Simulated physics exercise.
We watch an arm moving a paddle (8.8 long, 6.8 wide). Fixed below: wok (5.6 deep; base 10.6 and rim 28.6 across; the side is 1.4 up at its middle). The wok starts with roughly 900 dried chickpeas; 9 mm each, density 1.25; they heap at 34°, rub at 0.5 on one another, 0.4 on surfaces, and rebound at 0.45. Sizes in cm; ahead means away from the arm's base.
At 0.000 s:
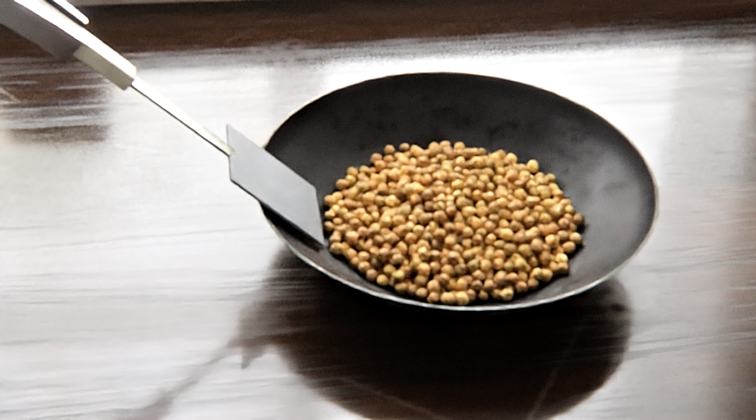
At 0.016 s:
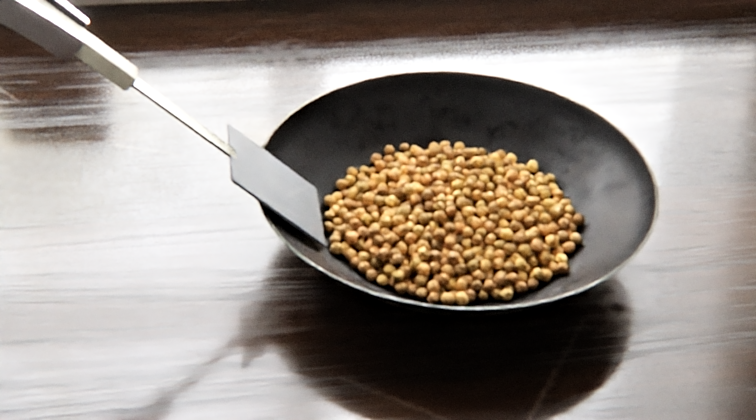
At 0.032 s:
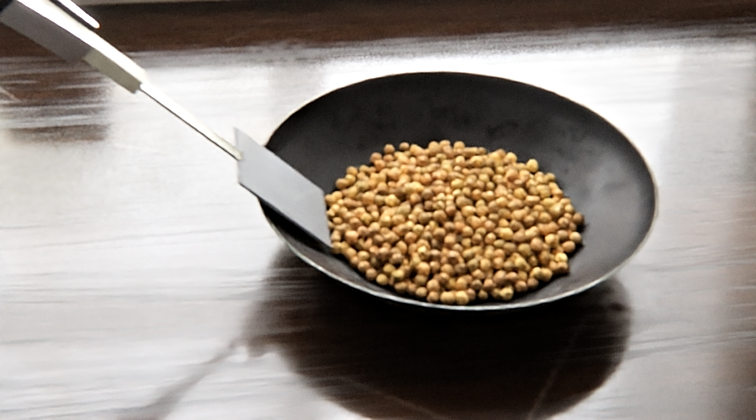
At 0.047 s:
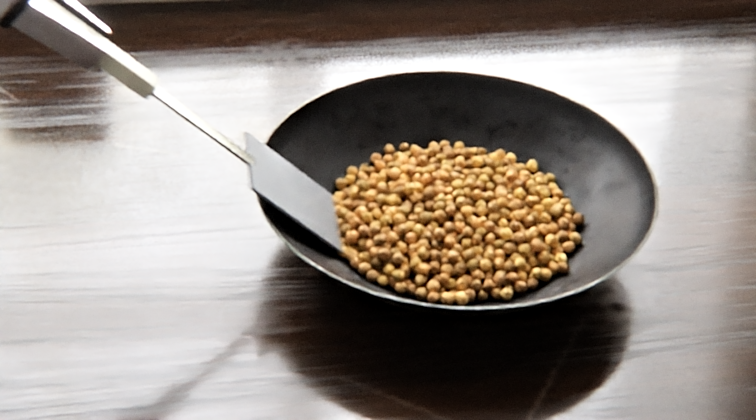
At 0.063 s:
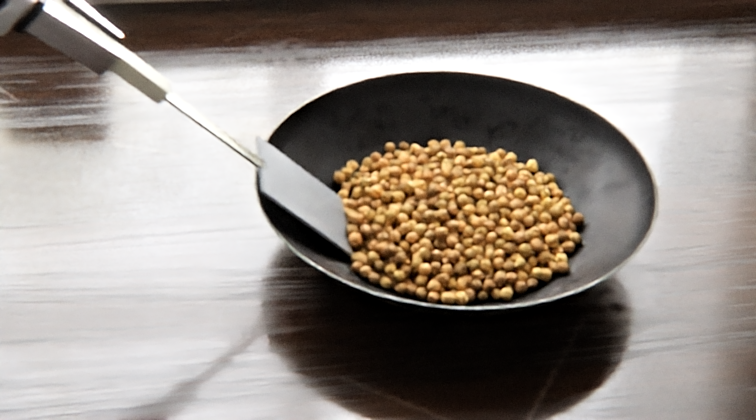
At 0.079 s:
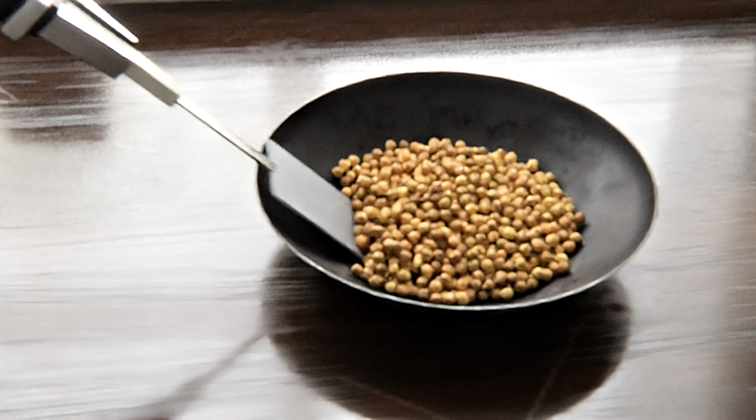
A robotic arm's flat grey paddle slid slowly down and right into a dark wok on a shiny brown table, slightly nudging the left edge of a heap of tan dried chickpeas.
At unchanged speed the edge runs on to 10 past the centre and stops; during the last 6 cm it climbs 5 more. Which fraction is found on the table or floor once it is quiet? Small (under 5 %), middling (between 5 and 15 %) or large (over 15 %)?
Answer: Middling; between 5 and 15 % of the dried chickpeas finish on the table or floor.
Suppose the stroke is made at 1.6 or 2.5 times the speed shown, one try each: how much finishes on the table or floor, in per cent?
About 15 and 25 per cent.
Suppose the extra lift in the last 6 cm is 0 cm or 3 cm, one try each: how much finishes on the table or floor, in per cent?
Some 10 and 10 per cent.
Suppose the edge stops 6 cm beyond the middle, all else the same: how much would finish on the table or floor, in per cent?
In that case some 0 per cent.
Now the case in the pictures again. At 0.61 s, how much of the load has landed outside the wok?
Roughly 8 per cent.
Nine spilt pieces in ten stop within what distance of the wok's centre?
Some 35 cm.
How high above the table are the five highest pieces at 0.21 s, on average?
Some 4 cm.
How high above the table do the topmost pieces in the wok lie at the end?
About 5.5 cm.
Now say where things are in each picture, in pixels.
The first picture shows paddle top edge at (228, 151), sloping 45°; upper third of the load around (457, 211), from x 330 to 580, top at y 145; 900 in the wok.
The second picture shows paddle top edge at (230, 151), sloping 45°; upper third of the load around (457, 211), from x 330 to 580, top at y 145.
The third picture shows paddle top edge at (237, 154), sloping 45°; upper third of the load around (457, 211), from x 330 to 580, top at y 145.
The fourth picture shows paddle top edge at (248, 159), sloping 45°; upper third of the load around (454, 210), from x 330 to 580, top at y 145.
The fifth picture shows paddle top edge at (259, 163), sloping 45°; upper third of the load around (451, 209), from x 335 to 580, top at y 145.
The sixth picture shows paddle top edge at (270, 166), sloping 45°; upper third of the load around (450, 206), from x 340 to 580, top at y 145; 900 in the wok.
By 0.21 s, sloping 45°, highest piece 4 above the table; 900 in the wok.
By 0.34 s, sloping 45°, highest piece 6 above the table; 900 in the wok.
By 0.61 s, sloping 45°, highest piece 6 above the table; 825 in the wok, 75 on the table or floor.
By 1.66 s, sloping 45°, highest piece 5 above the table; 824 in the wok, 76 on the table or floor.
Final count, 824 in the wok, 76 on the table or floor. That is 8 % on the table or floor.
